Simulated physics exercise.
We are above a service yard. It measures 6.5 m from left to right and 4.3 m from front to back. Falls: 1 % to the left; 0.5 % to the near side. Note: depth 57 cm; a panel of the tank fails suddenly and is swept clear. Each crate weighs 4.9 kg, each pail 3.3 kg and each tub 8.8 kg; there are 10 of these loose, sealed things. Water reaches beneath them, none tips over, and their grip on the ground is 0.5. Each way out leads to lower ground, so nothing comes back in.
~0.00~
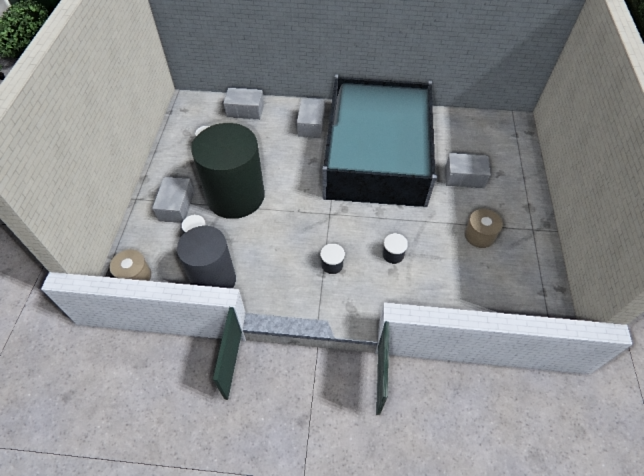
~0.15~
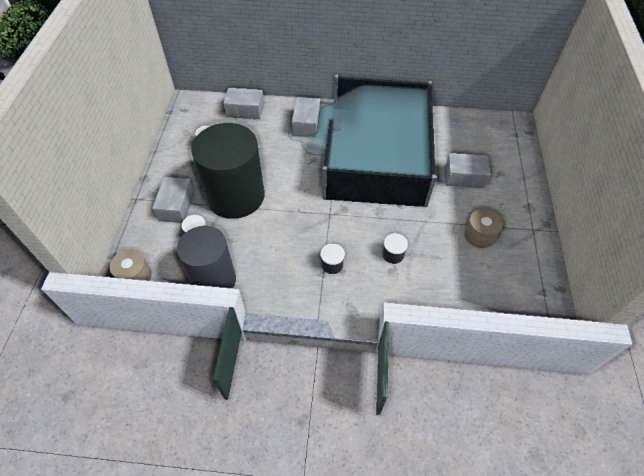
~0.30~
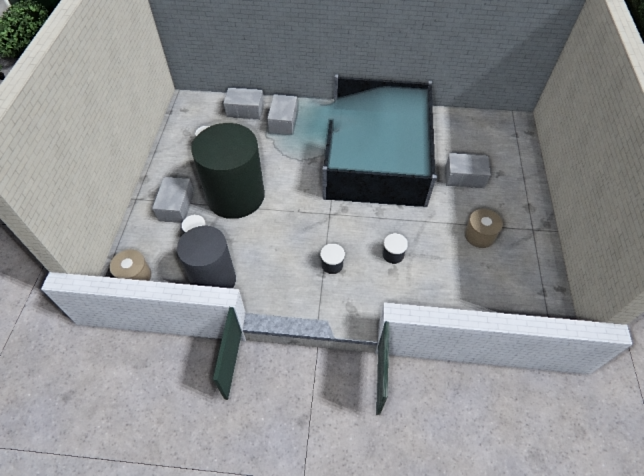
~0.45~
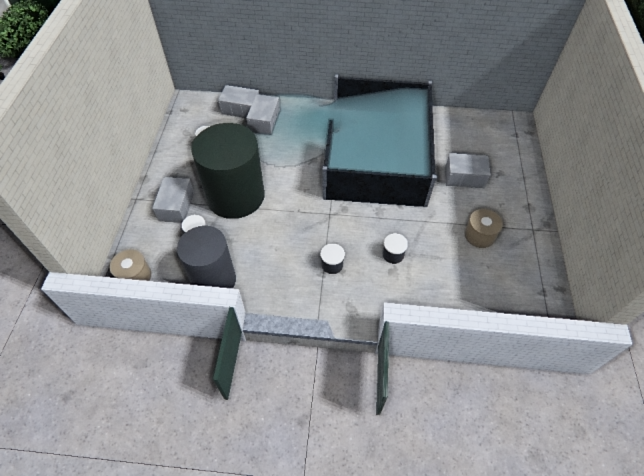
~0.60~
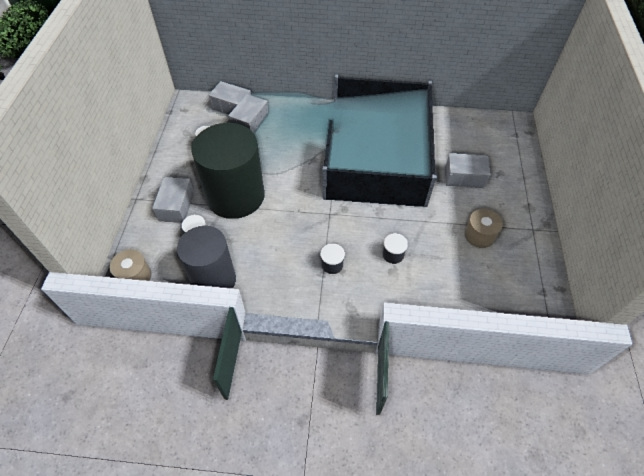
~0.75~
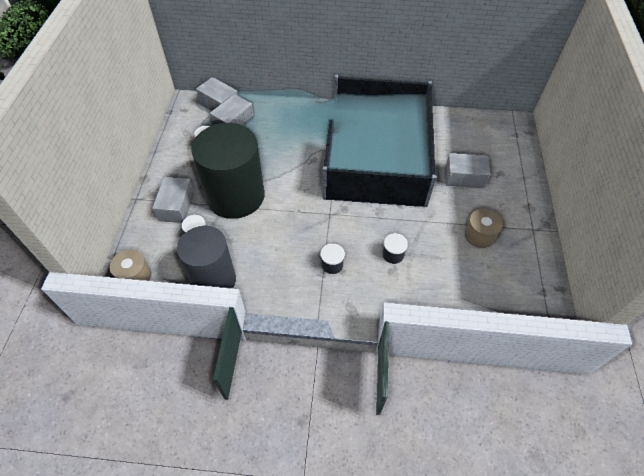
A walled service yard with a pale concrete floor and an open pair of green gates is seen from high above the front. A black-sided tank of teal water stands at the back, with grey crates, dark green and grey cylinders, and brown and white-topped tubs around it. Water pours from the tank's back left side and spreads leftward, pushing one crate against another and shifting both left, while the camera stays still.
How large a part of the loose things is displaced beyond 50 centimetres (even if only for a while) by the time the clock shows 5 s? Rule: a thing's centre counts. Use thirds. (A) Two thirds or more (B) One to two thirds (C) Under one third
One to two thirds (B).
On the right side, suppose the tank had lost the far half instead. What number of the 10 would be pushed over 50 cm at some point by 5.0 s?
In that case the number is 3.
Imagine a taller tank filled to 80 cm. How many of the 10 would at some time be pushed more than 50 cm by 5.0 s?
In that case the number is 7.
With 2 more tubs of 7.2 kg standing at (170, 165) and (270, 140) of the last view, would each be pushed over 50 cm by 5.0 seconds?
The first comes out beyond the limit, the second beyond the limit.
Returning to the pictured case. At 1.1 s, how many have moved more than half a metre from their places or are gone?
My count gives 3.
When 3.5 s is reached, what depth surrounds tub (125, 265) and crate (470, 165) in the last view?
Roughly 22 and 0 cm.
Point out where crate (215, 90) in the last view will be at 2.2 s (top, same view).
Roughly at (154, 120).
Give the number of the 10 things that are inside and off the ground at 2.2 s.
Count at that moment: 3.
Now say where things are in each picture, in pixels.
In the first frame, a crate at (311, 111), on the bottom; a crate at (243, 96) rests on the ground; 3.0 m2 under water; 0 of 10 have shifted.
In the second frame, a crate at (306, 110) rests on the ground, 8 cm from its start; a crate at (243, 96), on the bottom; 3.5 m2 under water; 1 of 10 have shifted.
In the third frame, a crate at (282, 107), on the bottom, 48 cm from its start; a crate at (243, 96) rests on the ground; water covers 4.2 m2; 1 of 10 have shifted.
In the fourth frame, a crate at (263, 108), on the bottom, 81 cm from its start; a crate at (239, 95) rests on the ground, 9 cm from its start; 5.0 m2 under water; 2 of 10 have shifted.
In the fifth frame, a crate at (248, 108), on the bottom, 106 cm from its start; a crate at (230, 93), on the bottom, 26 cm from its start; 5.8 m2 under water; 2 of 10 have shifted.
In the sixth frame, a crate at (231, 108) floats, 134 cm from its start; a crate at (217, 90), on the bottom, 50 cm from its start; water covers 6.6 m2; 2 of 10 have shifted.
After 1.1 s 3 of 10 are over 50 cm from their spots; 1 afloat.
After 2.2 s 3 of 10 are over 50 cm from their spots; 3 afloat.
After 3.5 s 5 of 10 are over 50 cm from their spots; 5 afloat.
After 5.0 s 5 of 10 are over 50 cm from their spots, and 5 have been at some point; 5 afloat.
